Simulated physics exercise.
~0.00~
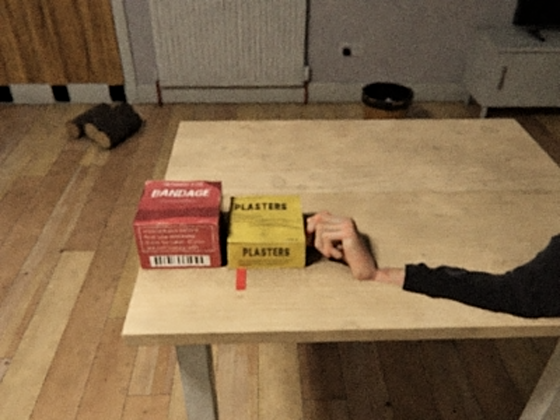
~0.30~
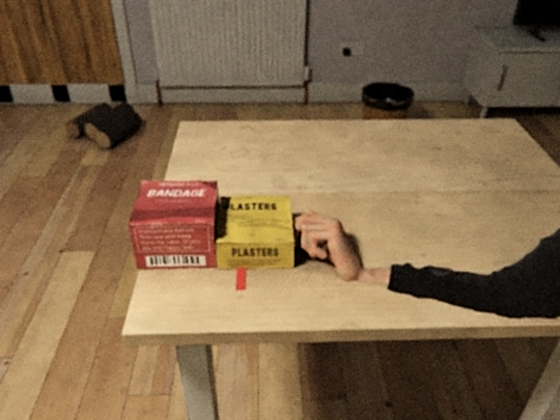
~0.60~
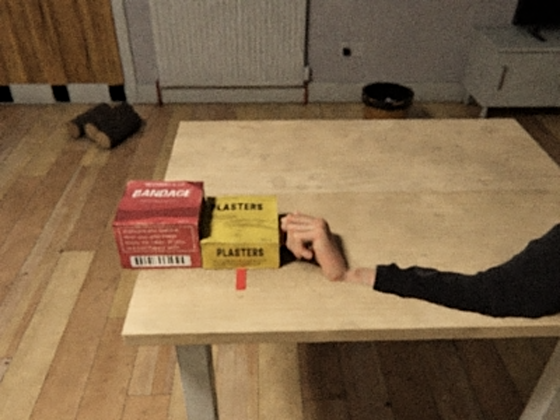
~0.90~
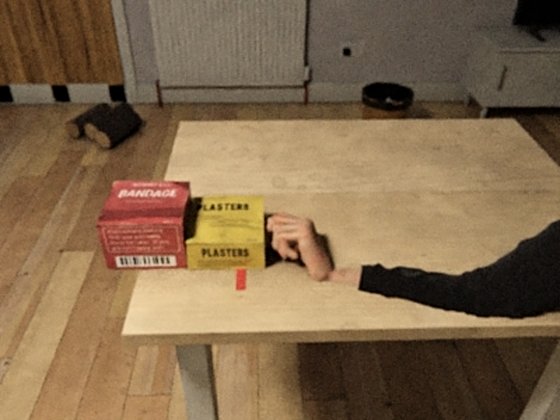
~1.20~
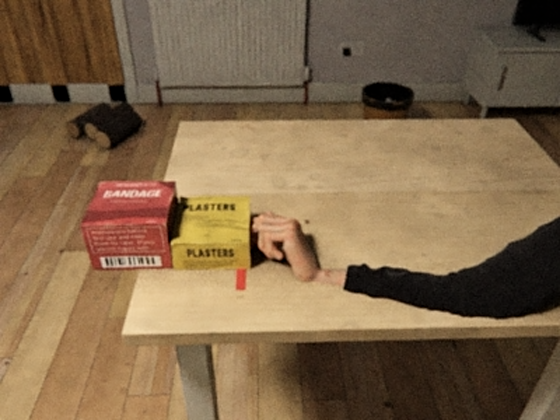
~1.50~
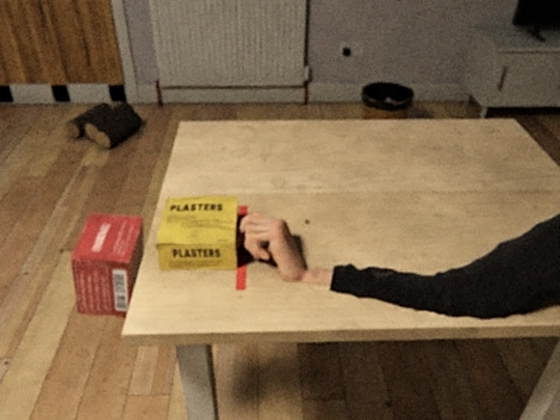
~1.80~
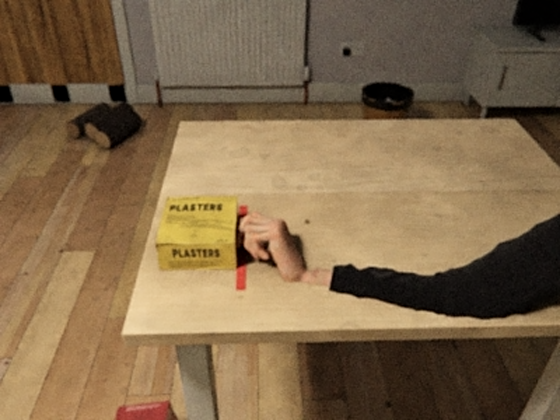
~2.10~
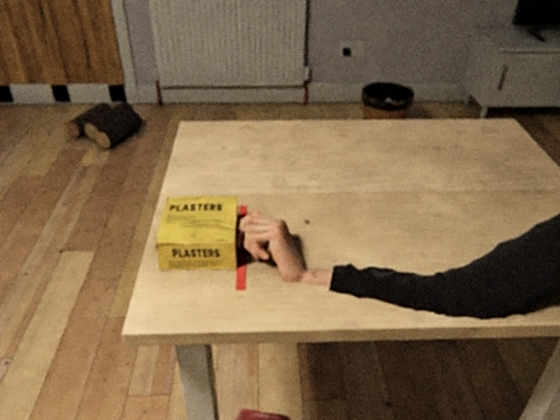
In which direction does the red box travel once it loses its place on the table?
The red box moves down, turning as it drops past the end of the table.
